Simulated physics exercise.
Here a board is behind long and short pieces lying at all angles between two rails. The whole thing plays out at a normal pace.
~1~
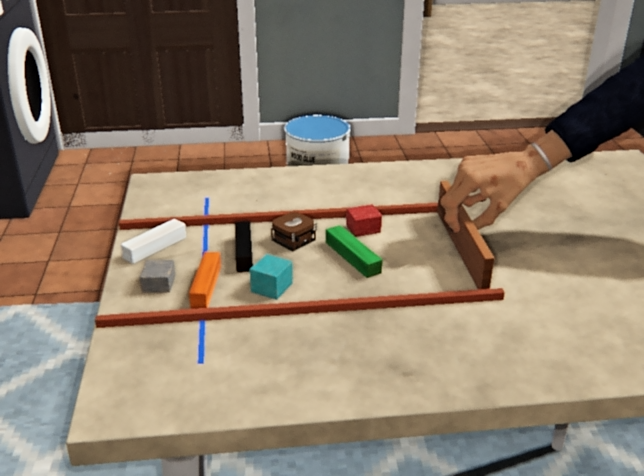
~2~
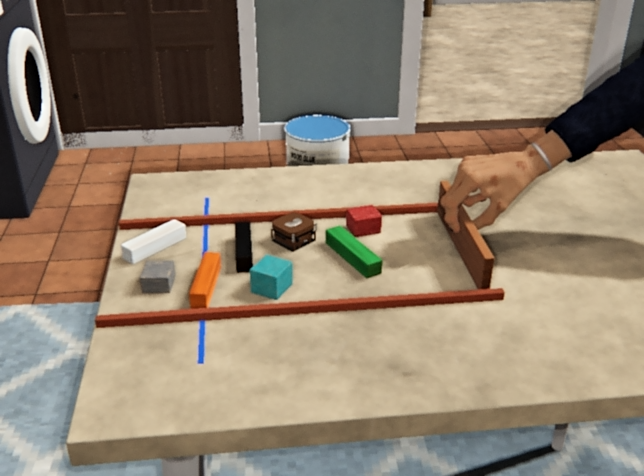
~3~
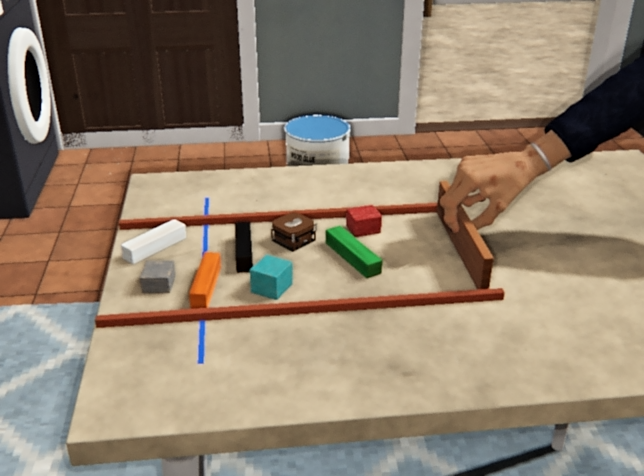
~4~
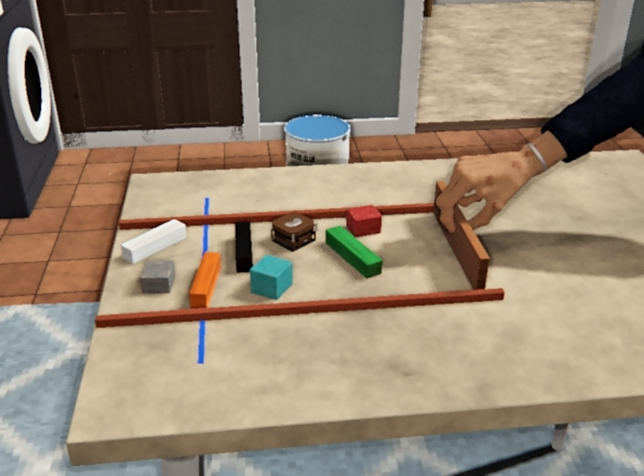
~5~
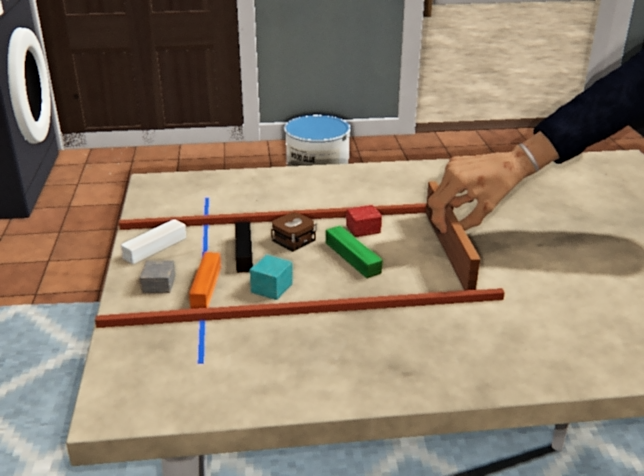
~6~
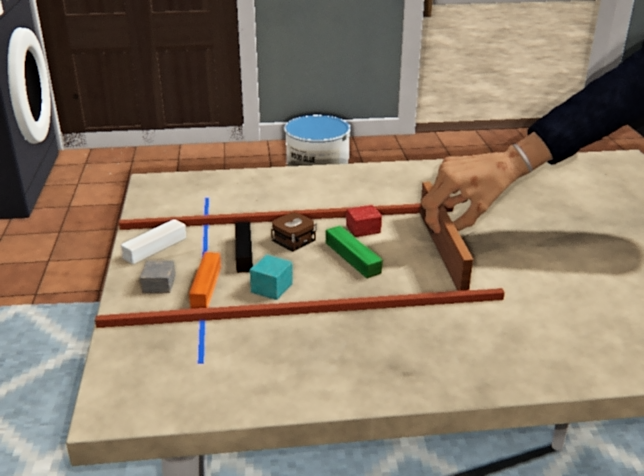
A hand slides a brown board slightly left between two rails, behind scattered coloured pieces.
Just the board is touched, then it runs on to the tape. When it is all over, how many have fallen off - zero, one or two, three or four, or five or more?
Not one drops.
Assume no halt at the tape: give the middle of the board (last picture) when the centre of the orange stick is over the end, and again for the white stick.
The orange stick puts it at (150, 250), the white stick at (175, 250).
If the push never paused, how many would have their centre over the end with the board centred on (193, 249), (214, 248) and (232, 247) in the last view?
By position: 0 / 0 / 0.
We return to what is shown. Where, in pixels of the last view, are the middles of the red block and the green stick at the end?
In the last picture the red block sits around (191, 228) and the green stick around (195, 260).
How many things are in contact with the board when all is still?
Well, it touches 3.
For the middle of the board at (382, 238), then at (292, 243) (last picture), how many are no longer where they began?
First 1, after that 5.
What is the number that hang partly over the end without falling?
I get 1.
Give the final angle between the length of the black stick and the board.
About 55°.
A little later, none off yet; white stick at rest near (154, 241); grey block at rest near (158, 276); orange stick at rest near (206, 280).
When it is over, the number that fall off is zero.
